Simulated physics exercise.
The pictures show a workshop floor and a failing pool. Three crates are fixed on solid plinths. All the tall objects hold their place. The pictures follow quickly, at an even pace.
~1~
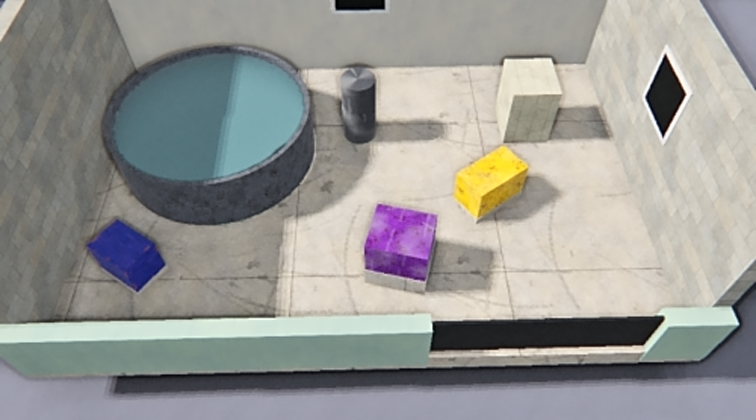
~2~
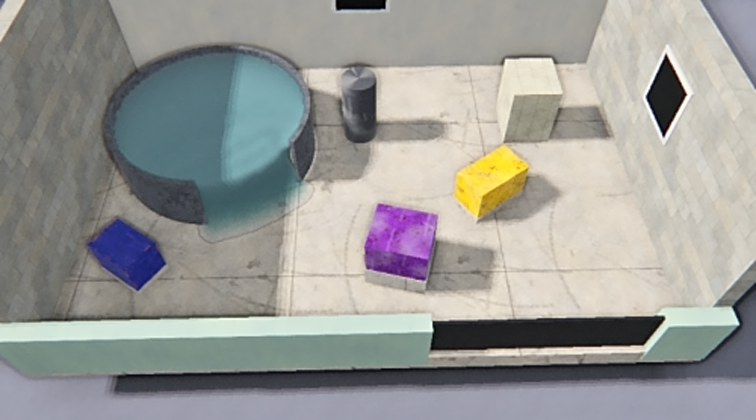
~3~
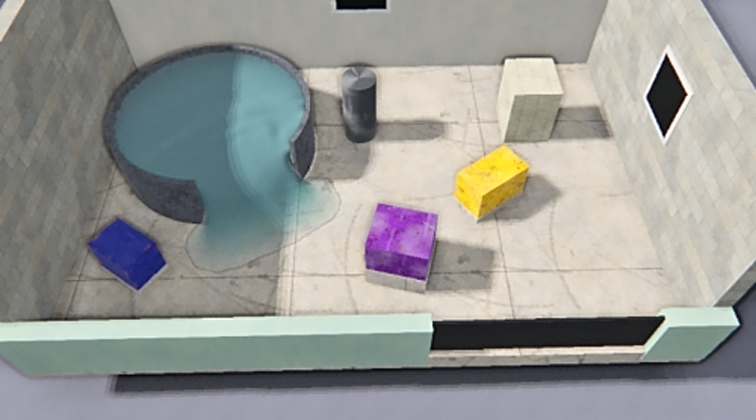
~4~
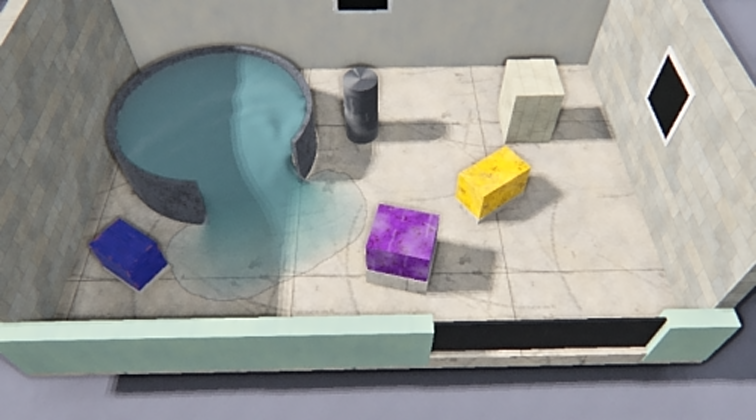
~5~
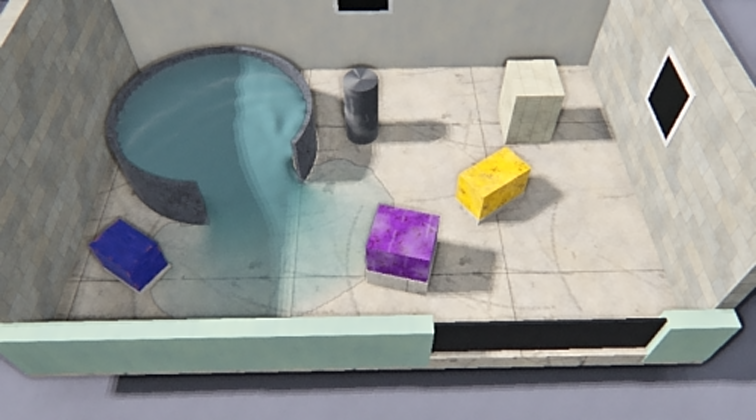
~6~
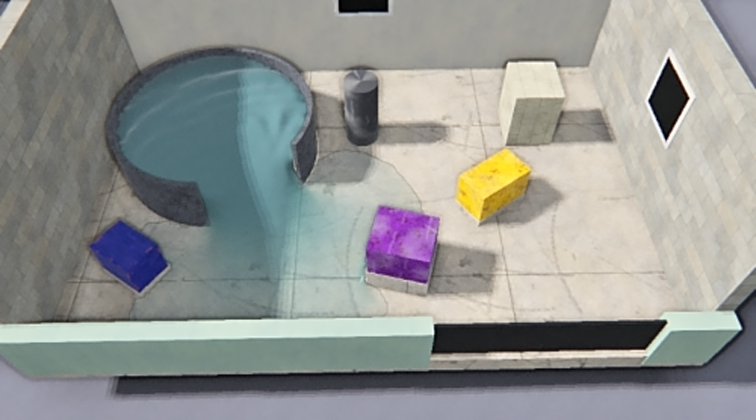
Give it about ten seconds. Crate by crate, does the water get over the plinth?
The yellow crate is soaked; the blue crate is soaked; the purple crate is soaked.
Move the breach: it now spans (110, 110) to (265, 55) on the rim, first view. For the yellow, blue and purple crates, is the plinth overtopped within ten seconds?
My reading: The yellow crate ends up wet; the blue crate takes water; the purple crate remains dry.
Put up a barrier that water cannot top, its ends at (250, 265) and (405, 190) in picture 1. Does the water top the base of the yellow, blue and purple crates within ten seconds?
Then: Yellow is soaked; blue is wetted; purple remains dry.
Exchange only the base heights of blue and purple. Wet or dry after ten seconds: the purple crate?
Then: The purple one is soaked.
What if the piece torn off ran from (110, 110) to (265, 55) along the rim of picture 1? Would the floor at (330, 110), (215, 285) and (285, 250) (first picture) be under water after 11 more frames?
In that order: Awash, free of water, free of water.
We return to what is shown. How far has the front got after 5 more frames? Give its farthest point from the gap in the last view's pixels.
At about (543, 340).
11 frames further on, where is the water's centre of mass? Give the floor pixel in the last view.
Near (270, 207).
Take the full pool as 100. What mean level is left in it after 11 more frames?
Close to 56 %.
A moment on, water covers 35 % of the floor; the yellow crate water round its plinth, the blue crate water round its plinth, the purple crate water round its plinth.
Next, water covers 45 % of the floor; the yellow crate water round its plinth, the blue crate water round its plinth, the purple crate water round its plinth.
Then, water covers 70 % of the floor; the yellow crate water round its plinth, the blue crate water round its plinth, the purple crate water round its plinth.
Later, water covers 95 % of the floor; the yellow crate water round its plinth, the blue crate water round its plinth, the purple crate water round its plinth.
In the end, water covers 100 % of the floor; the yellow crate was topped, the blue crate was topped, the purple crate was topped.
